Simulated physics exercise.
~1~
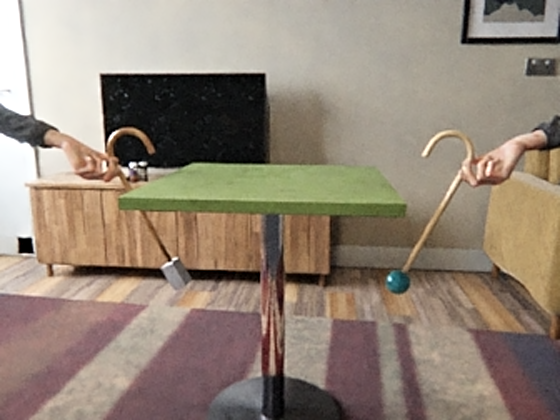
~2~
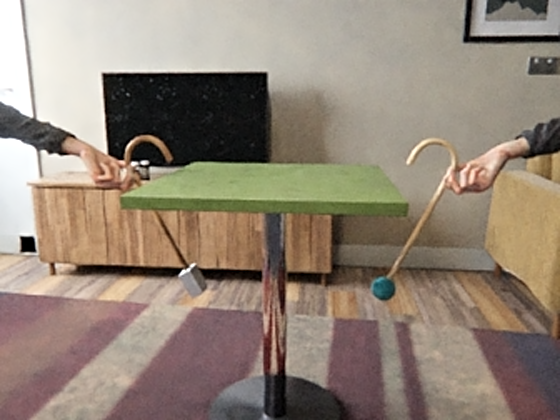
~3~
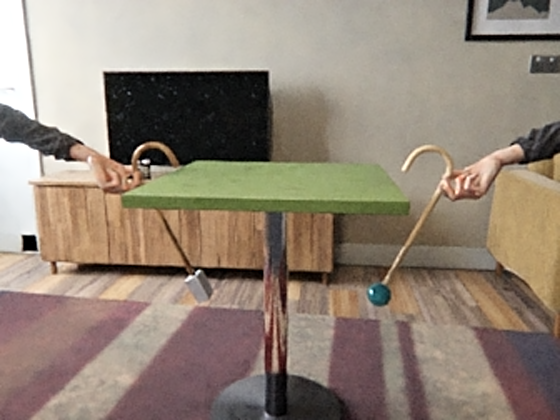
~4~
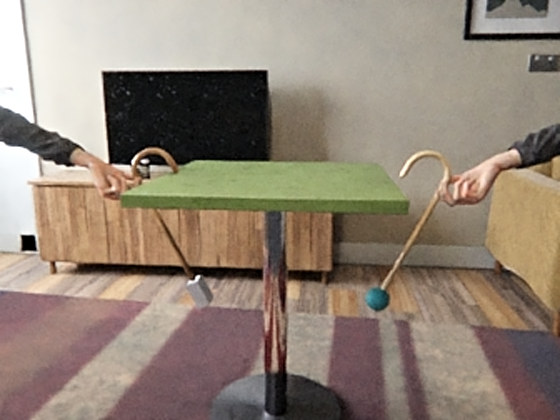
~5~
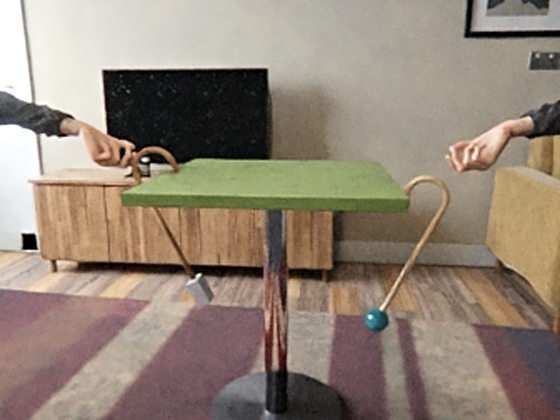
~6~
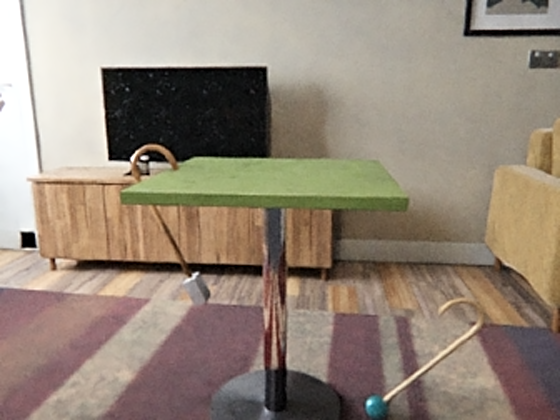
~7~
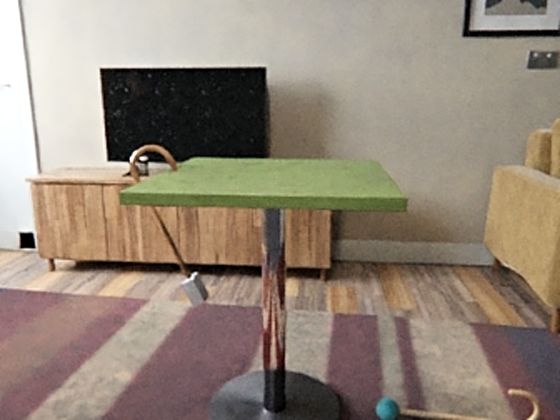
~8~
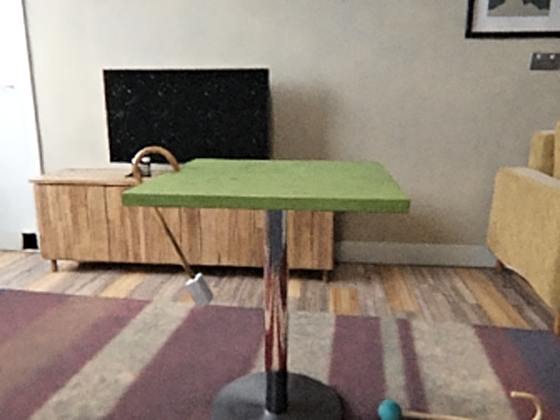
A cane-handled stick with a turquoise ball-shaped end is brought in by a hand on the right of a small green table, while another hand holds a similar stick with a pale, blocky end on the left. Both hands ease their sticks inward and slightly down until the curved handles meet the table's edges. The hands let go and draw back out of view. The turquoise-ended stick slips off, tips over as it drops, and ends lying on the striped rug. The pale-ended one stays hooked on the left edge, hanging at a slant.
